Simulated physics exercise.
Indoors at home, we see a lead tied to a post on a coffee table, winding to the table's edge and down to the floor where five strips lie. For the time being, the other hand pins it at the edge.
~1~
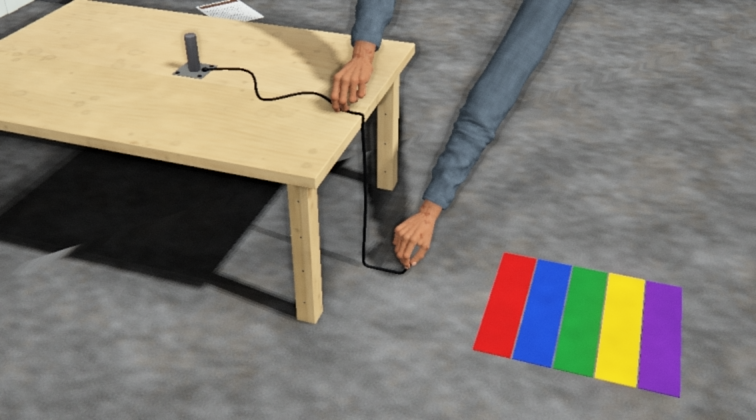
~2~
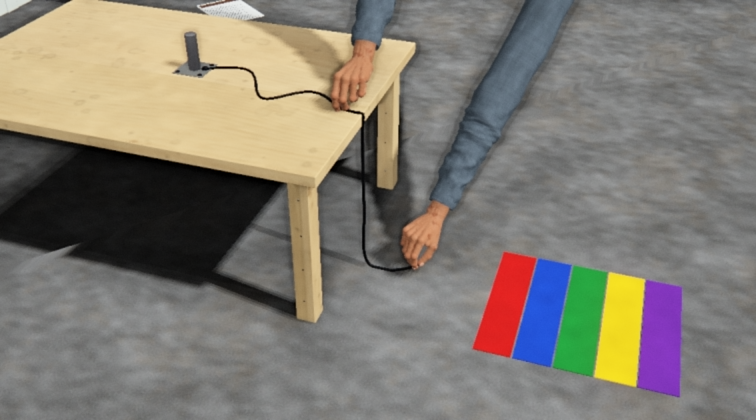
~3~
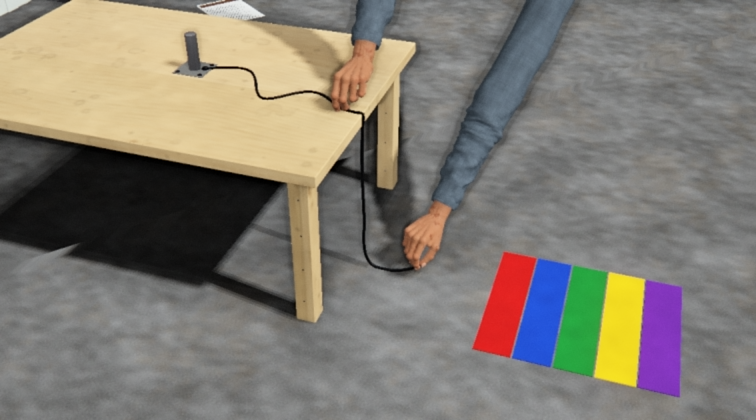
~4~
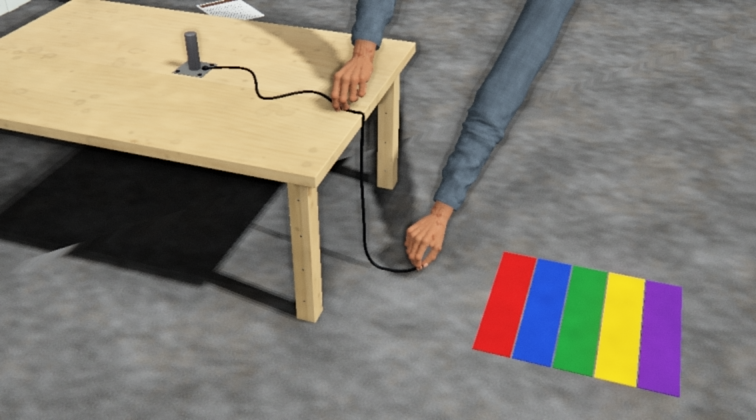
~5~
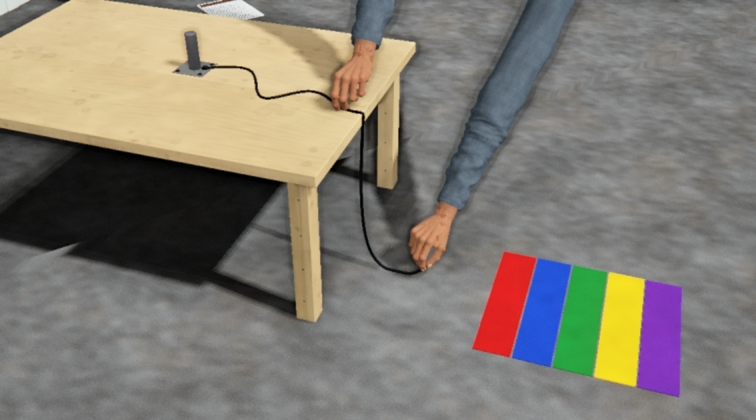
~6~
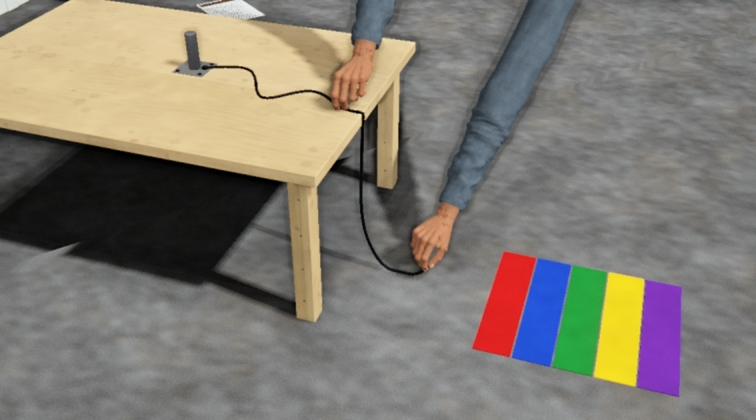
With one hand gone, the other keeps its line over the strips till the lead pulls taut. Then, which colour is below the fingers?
The green one is below them.
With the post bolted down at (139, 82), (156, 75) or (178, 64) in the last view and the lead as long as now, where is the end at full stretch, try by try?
The places come out near (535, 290), (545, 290) and (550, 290).
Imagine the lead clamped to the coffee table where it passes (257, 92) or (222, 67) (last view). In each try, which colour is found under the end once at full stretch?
With the first choice you'd get blue, with the second green.
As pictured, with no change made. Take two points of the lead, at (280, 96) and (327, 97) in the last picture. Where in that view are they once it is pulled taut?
One ends up around (313, 98), the other around (362, 111).
A little later, end near (517, 285); over red.
Next, end near (558, 294); over blue.
When it is tight, end near (582, 299); over green. The end stops over the green strip.
